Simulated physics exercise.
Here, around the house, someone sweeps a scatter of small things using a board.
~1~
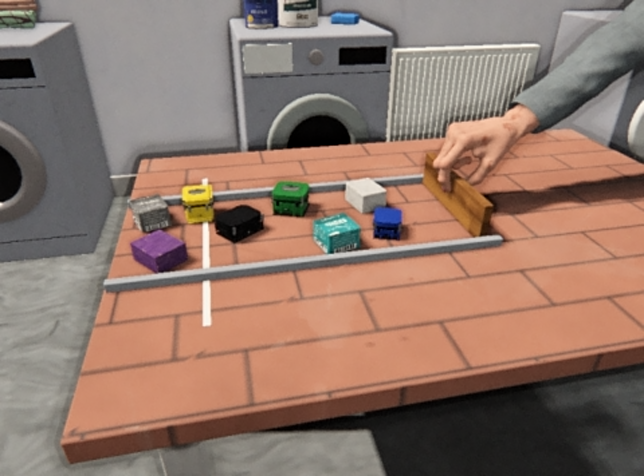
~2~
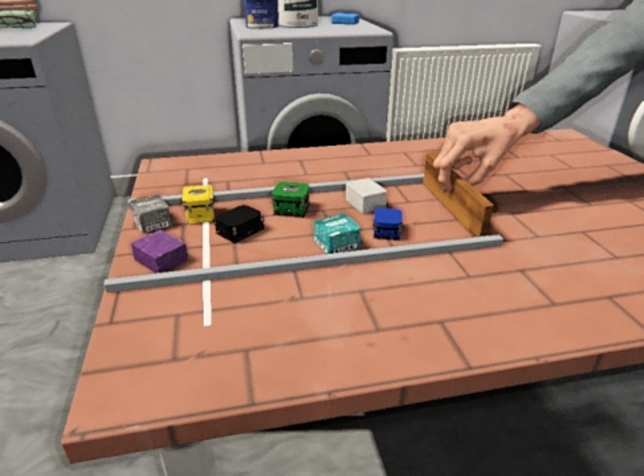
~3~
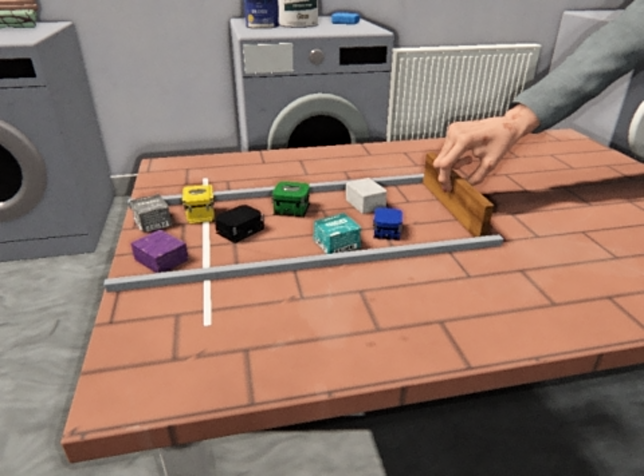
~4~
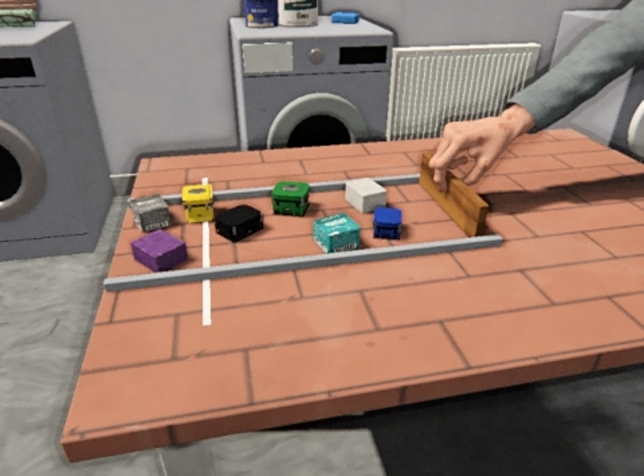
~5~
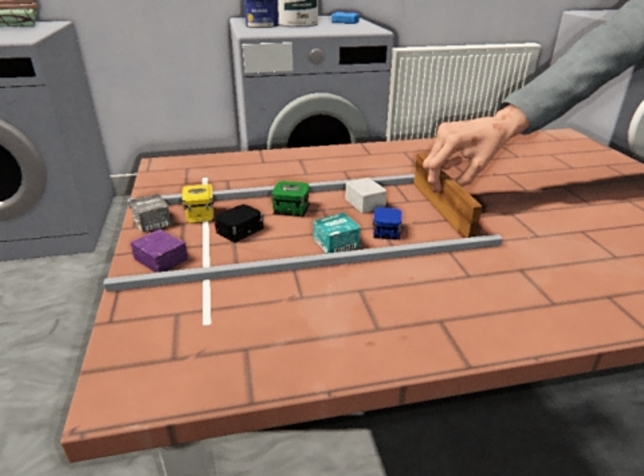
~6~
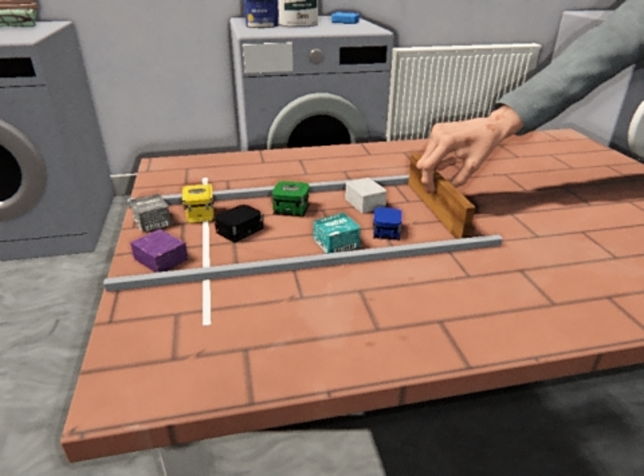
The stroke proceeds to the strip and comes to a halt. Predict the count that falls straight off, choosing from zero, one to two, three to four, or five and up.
Predicted count: One to two.
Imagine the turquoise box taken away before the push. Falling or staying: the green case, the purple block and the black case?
The green case stays put, the purple block stays put, the black case stays put.
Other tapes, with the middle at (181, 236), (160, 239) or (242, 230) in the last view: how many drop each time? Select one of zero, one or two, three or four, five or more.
The falls would be three to four; 5 or more; no fall at all.
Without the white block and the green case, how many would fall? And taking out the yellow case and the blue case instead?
First 0, second 0.
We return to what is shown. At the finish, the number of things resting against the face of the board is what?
2 in contact.
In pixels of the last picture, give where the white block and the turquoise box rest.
The white block comes to rest at (190, 210), and the turquoise box comes to rest at (154, 259).
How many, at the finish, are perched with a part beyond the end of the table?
Count of overhanging things: 2.
A little later, none off yet; grey box at rest near (151, 212); purple block at rest near (160, 251); yellow case at rest near (199, 203).
When it is over, the number that fall off is one or two; down, grey box.
